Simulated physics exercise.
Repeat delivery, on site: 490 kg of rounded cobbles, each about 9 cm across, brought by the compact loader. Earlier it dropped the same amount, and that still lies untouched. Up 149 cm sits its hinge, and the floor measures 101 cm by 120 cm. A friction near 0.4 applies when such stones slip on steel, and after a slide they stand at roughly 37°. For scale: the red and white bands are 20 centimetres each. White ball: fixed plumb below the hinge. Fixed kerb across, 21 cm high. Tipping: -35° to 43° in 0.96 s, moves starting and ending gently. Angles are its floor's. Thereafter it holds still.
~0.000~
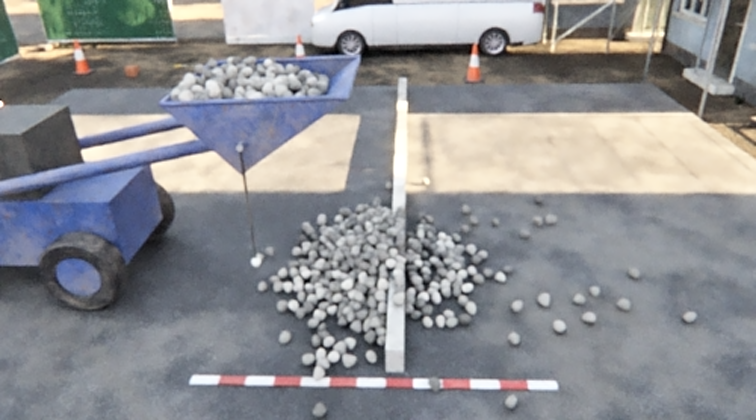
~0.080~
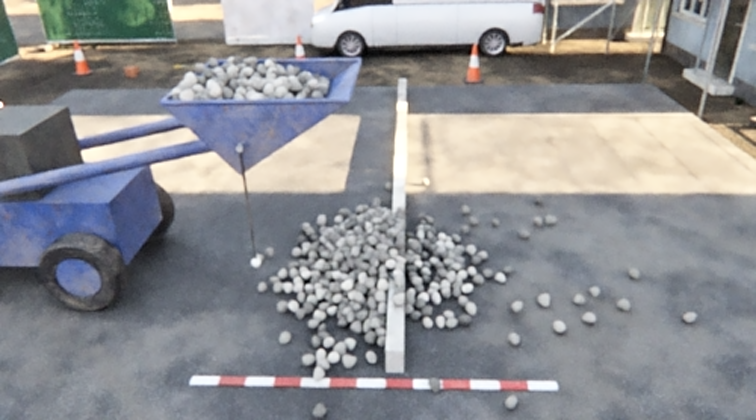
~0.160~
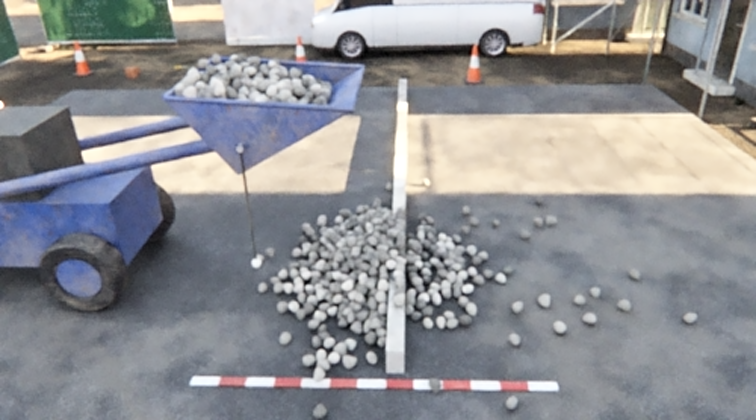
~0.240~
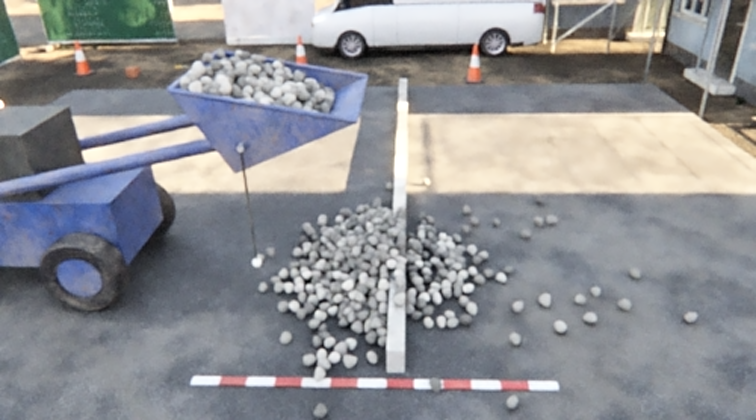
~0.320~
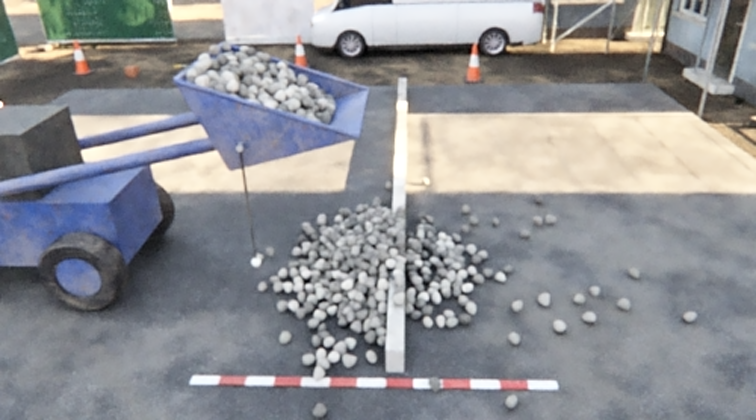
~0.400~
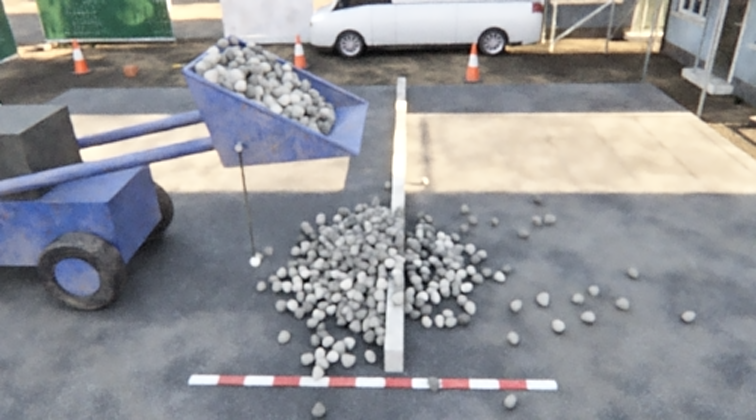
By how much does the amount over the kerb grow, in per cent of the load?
About 40 per cent.
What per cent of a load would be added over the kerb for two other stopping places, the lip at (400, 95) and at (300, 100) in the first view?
The first would add some 95 per cent and the second some 5 per cent.
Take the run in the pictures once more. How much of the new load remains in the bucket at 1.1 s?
Close to 60 in a hundred is still held.
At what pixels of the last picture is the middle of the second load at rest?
They settle centred around (379, 254).
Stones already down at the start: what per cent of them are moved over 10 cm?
Near 25 per cent, I reckon.
After 0.7 s the floor is at 31°; in per cent of one load, 100 in the bucket, 79 on this side of the kerb, 21 over the kerb; the foremost stones are at (595, 272).
After 1.1 s the floor is at 43°; in per cent of one load, 62 in the bucket, 117 on this side of the kerb, 21 over the kerb; the foremost stones are at (595, 272).
After 1.4 s the floor is at 43°; in per cent of one load, 11 in the bucket, 149 on this side of the kerb, 40 over the kerb; the foremost stones are at (595, 272).
After 4.1 s the floor is at 43°; in per cent of one load, 0 in the bucket, 138 on this side of the kerb, 62 over the kerb; the foremost stones are at (641, 265). Net gain over the kerb, 40.
